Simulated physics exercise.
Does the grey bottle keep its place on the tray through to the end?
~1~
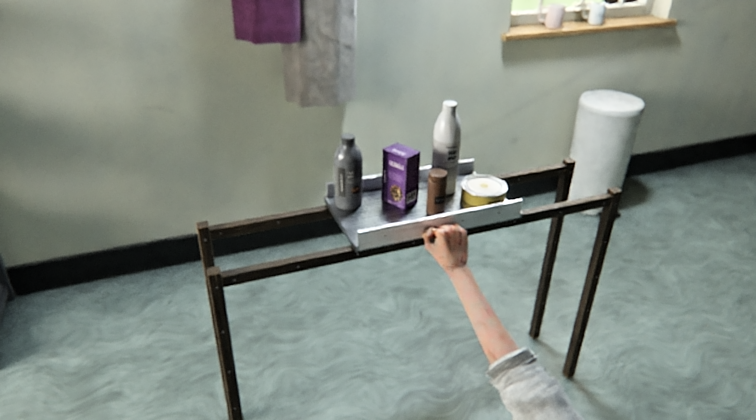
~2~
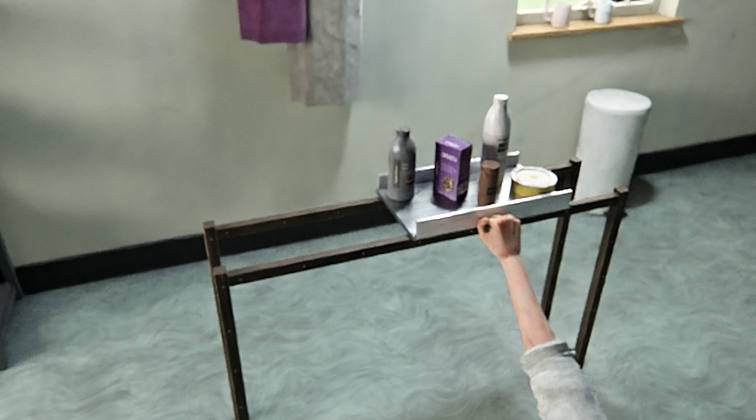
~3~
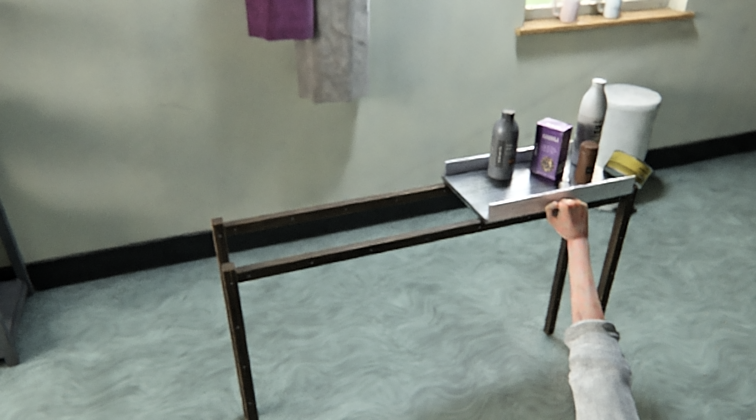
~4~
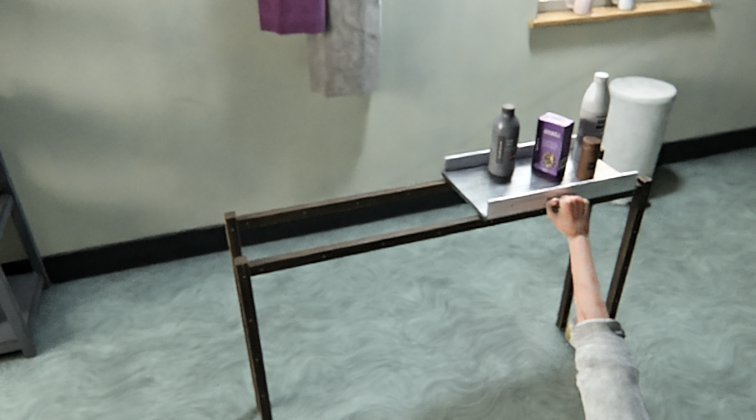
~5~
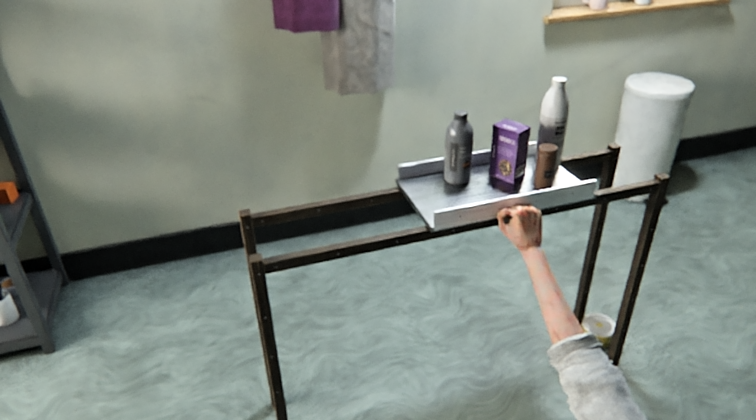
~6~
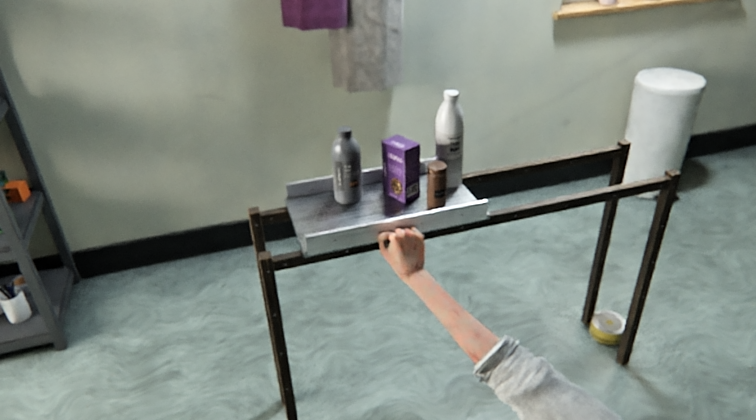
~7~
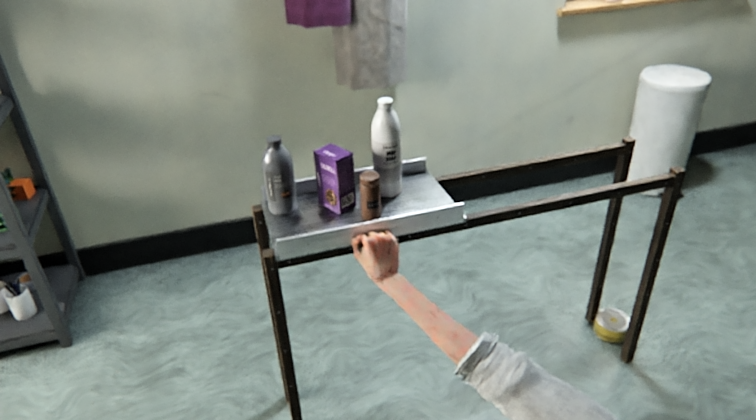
Yes, the grey bottle stays upright in about the same spot on the tray as the tray is moved right and then left.
In the video, a hand slides a metal tray of bottles and containers right along a dark frame, and the yellow tub drops to the floor; the hand then moves the tray left, ending with the two bottles, purple carton and brown shaker still upright on it.
